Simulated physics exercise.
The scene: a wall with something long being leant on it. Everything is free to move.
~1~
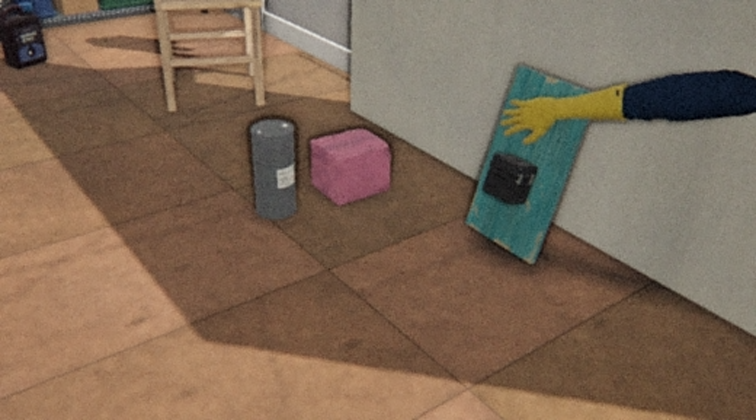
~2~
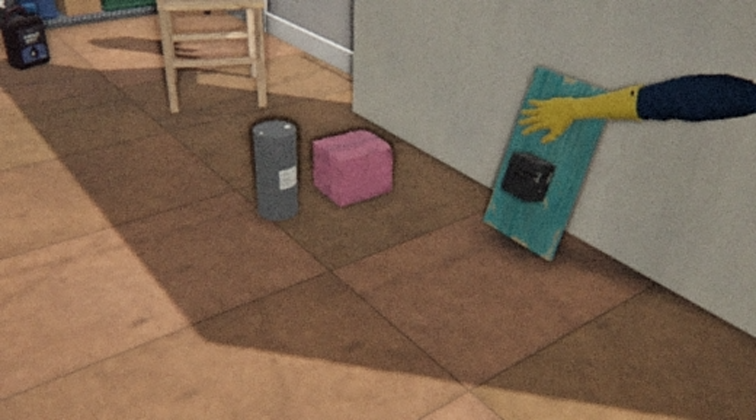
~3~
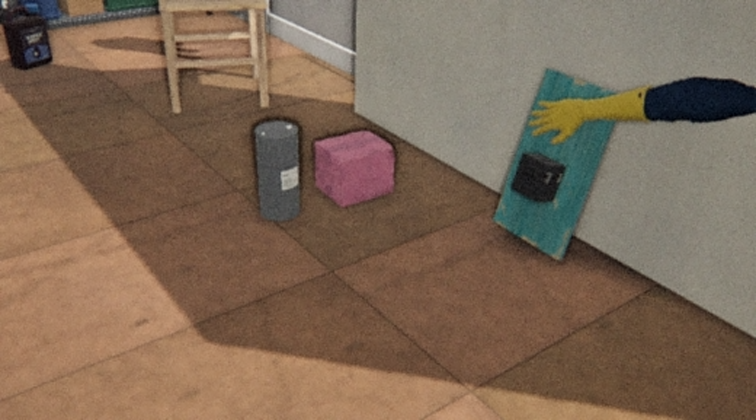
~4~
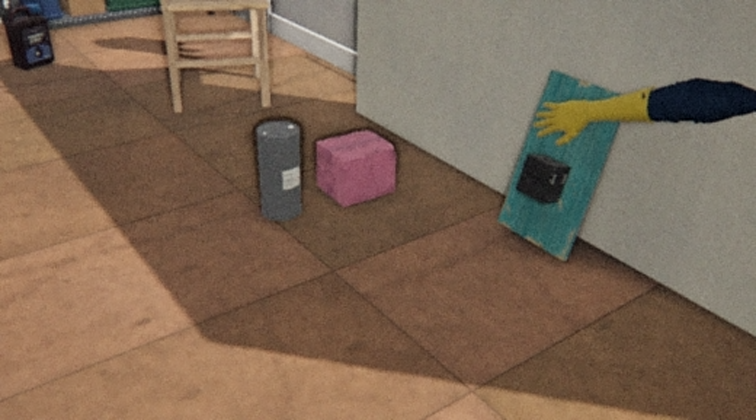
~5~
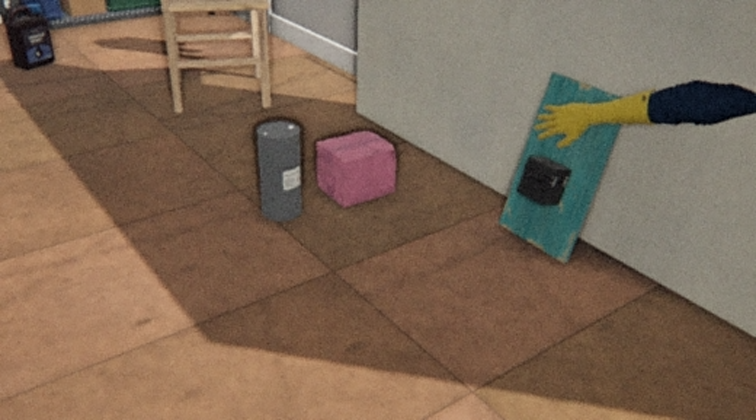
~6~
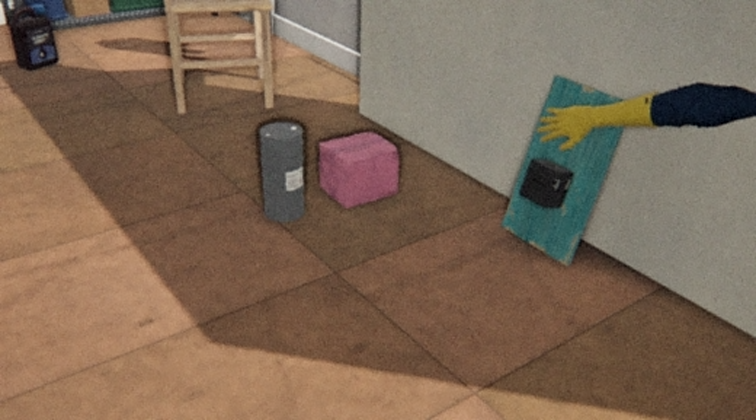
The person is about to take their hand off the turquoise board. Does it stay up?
As it turns out, it stays up.
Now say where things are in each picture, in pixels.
On its way; turquoise board (526, 164); pink box (351, 166), in the first frame.
On its way; turquoise board (544, 163); pink box (353, 167), in the second frame.
On its way; turquoise board (554, 163); pink box (355, 168), in the third frame.
On its way; turquoise board (559, 165); pink box (356, 167), in the fourth frame.
Propped up under the hand; turquoise board (560, 167); pink box (356, 168), in the fifth frame.
Propped up under the hand; turquoise board (562, 170); pink box (359, 169), in the sixth frame.
Then, 0.60 s later than the last frame, all is still.
Then, 1.50 s later than the last frame, turquoise board resting near (563, 170).
When it is over, all 3 as before. End places, in pixels of the last picture, turquoise board near (563, 170). The board holds.
